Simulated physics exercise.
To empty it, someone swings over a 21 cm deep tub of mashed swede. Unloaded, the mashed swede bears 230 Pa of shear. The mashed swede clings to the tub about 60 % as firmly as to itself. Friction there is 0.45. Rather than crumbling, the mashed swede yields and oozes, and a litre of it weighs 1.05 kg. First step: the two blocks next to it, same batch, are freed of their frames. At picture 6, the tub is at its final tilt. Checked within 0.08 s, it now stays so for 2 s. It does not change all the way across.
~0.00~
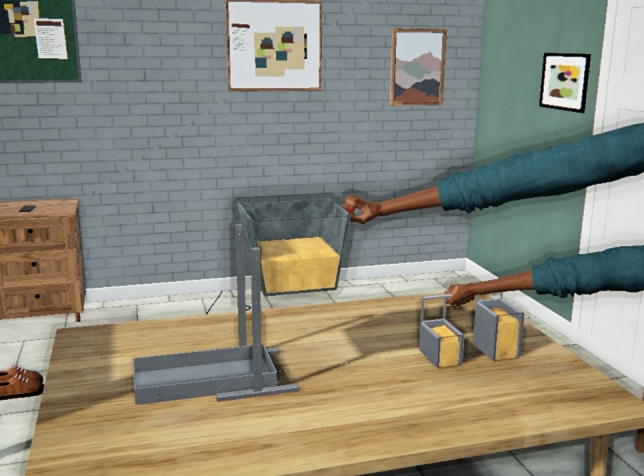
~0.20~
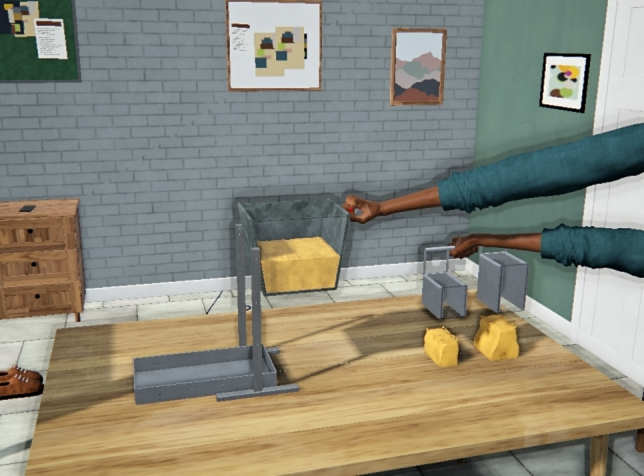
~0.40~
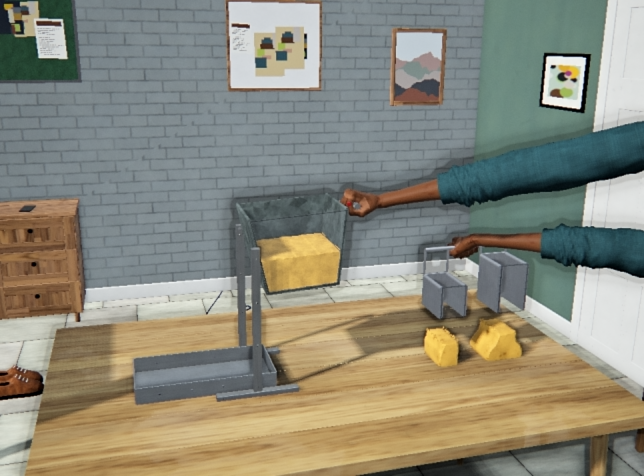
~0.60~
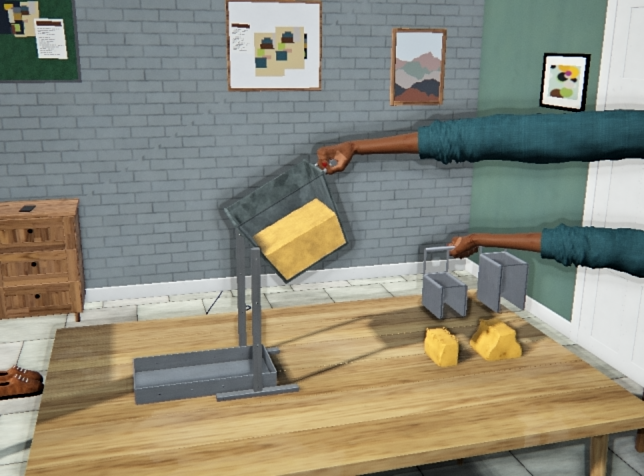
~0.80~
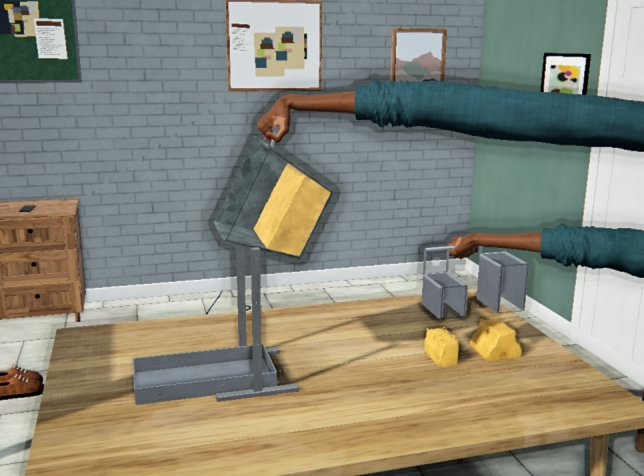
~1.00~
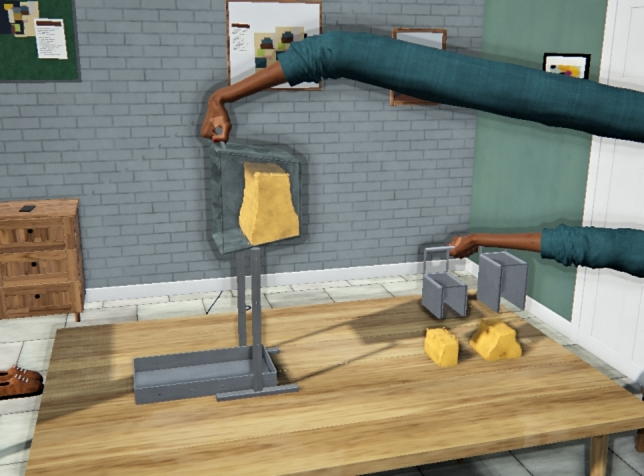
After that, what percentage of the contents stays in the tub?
53 %.
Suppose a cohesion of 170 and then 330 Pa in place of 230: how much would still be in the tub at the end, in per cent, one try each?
Try one gives 45 per cent, try two gives 60 per cent.
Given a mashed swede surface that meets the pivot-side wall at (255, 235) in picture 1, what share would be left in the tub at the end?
Then roughly 25 %.
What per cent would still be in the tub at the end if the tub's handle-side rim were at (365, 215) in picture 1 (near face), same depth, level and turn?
Roughly 45 %.
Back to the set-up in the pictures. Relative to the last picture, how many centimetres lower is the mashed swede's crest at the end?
13 cm.
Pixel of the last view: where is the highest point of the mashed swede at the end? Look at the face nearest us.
The highest point sits at around (276, 221).
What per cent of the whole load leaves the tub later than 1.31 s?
Around 14 percent of the load.
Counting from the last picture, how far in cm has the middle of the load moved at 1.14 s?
Something like 7 cm, I'd say.
After 1.14 s, the tub is at 90 degrees and holds 100 %.
After 1.31 s, the tub is at 90 degrees and holds 67 %.
After 1.48 s, the tub is at 90 degrees and holds 54 %.
After 1.65 s, the tub is at 90 degrees and holds 53 %.
After 3.00 s, at the end, the tub is at 90 degrees and holds 53 %.
